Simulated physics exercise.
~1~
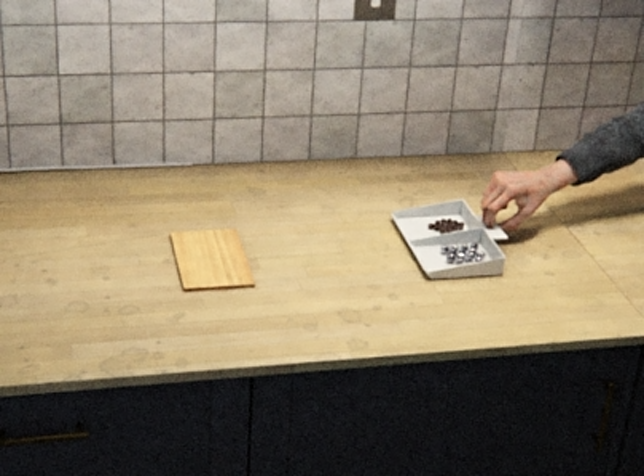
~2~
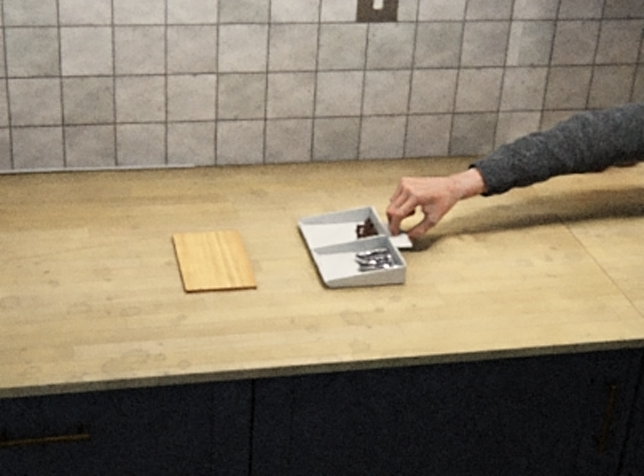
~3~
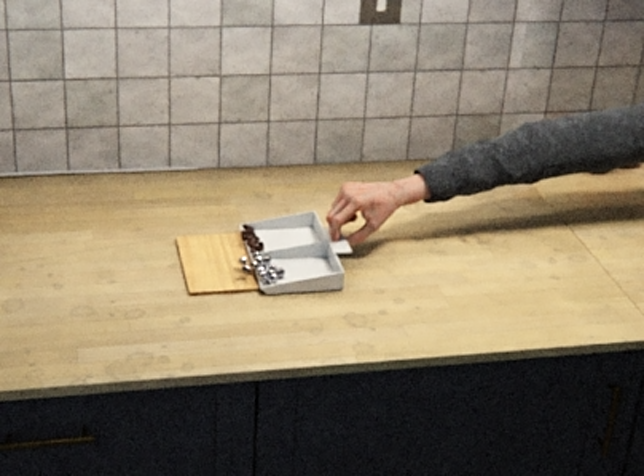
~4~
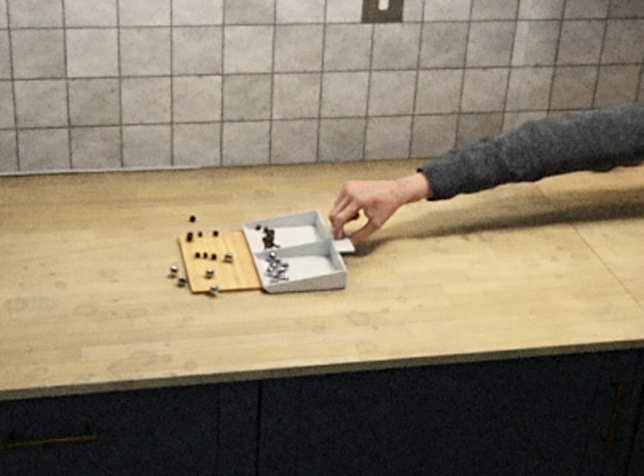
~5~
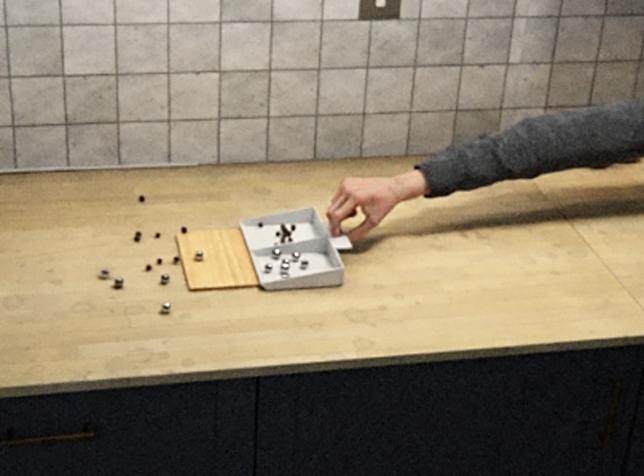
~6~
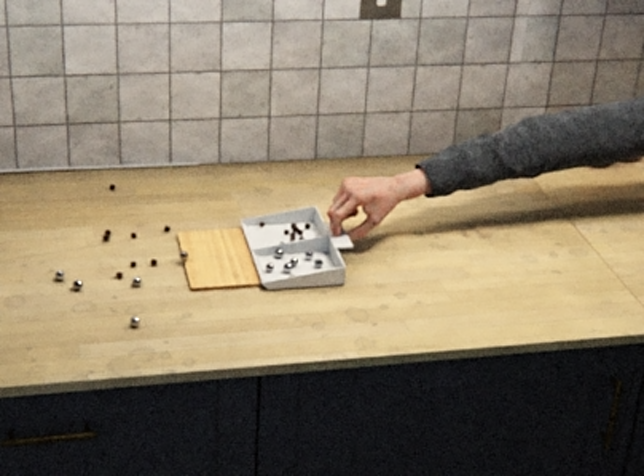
A hand slid a divided grey tray of small dark and silvery pieces left across a wooden counter until it stopped against a flat wooden board, and some of both kinds shot over the low edge and scattered beyond the board, while the rest stayed inside.
